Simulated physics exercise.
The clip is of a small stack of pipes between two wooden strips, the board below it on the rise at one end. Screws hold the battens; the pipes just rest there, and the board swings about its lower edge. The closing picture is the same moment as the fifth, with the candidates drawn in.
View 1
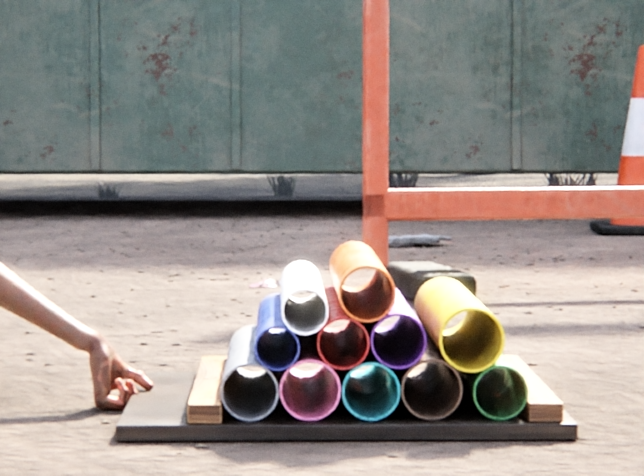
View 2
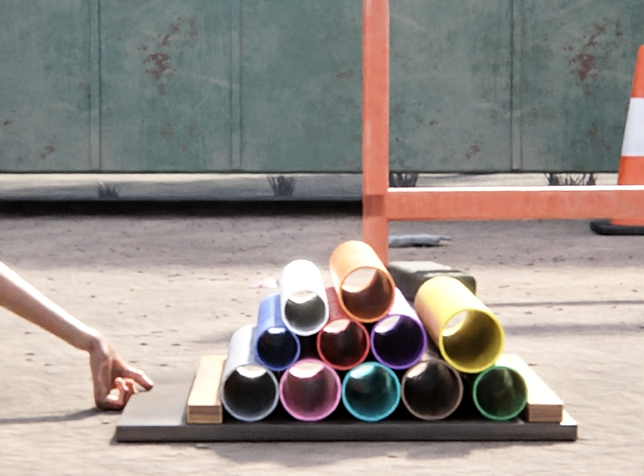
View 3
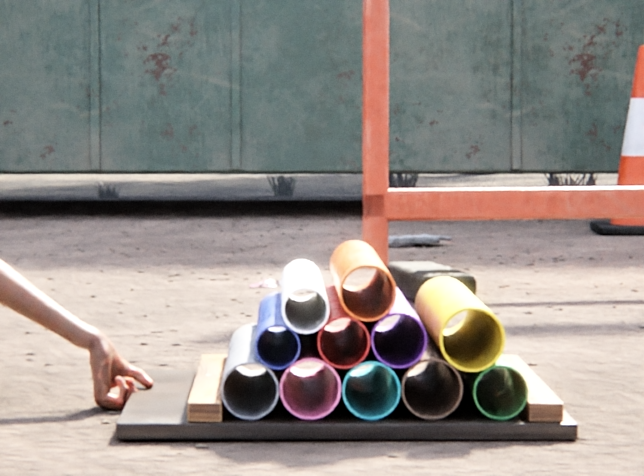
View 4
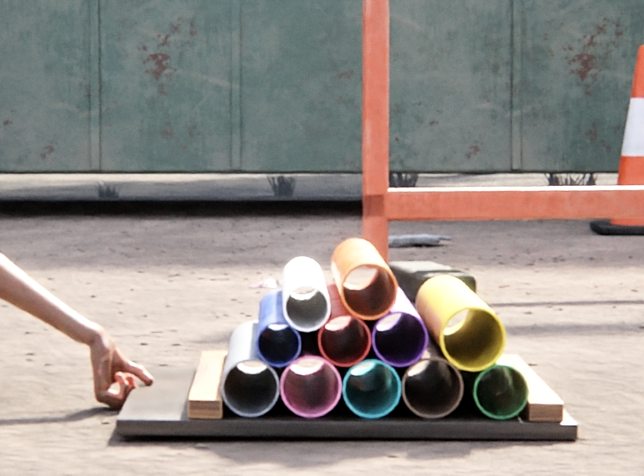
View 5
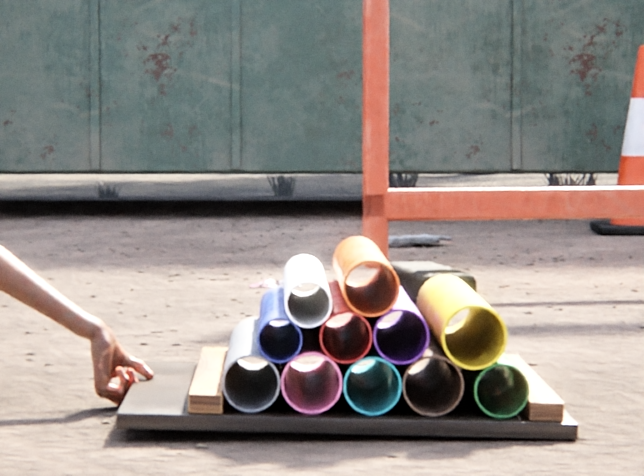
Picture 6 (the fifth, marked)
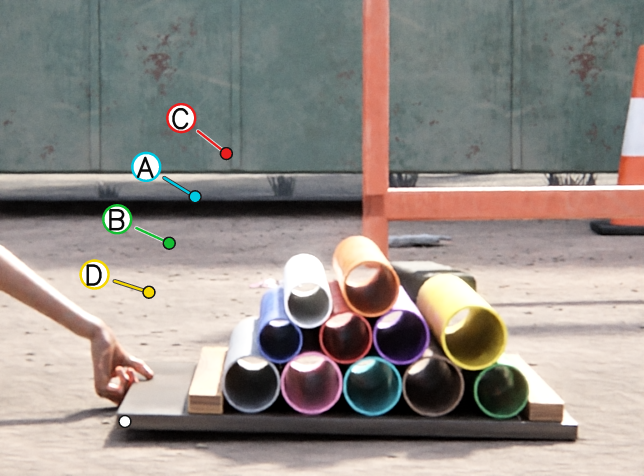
Board stacked with colourful pipes between wooden strips tilting up very slightly at its left end, a hand gripping that edge.
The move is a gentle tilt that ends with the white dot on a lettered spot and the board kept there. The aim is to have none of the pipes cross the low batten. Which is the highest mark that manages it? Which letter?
Lift it to D and no more.
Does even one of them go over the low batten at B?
Yes.
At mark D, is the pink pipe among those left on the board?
Yes.
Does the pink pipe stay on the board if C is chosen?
Yes.
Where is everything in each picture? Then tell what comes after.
In the first picture, board (341, 394); grey pipe (250, 392); pink pipe (310, 391).
In the second picture, pink pipe (310, 390); turquoise pipe (371, 392).
In the third picture, board (341, 393); grey pipe (250, 391); purple pipe (399, 340).
In the fourth picture, board (341, 391); grey pipe (250, 387); pink pipe (311, 386).
In the fifth picture, board (341, 388); grey pipe (251, 383); pink pipe (312, 383).
On the marked copy, A at (195, 197); B at (169, 243); C at (226, 154); D at (149, 292); the white dot at (125, 421).
Following D. Soon after the start, board at 13°.
Later, board at 18°.
In the end, board at 18°, none over the low batten.
As for the rest, A five over the low batten; B one over the low batten (yellow); C six over the low batten.
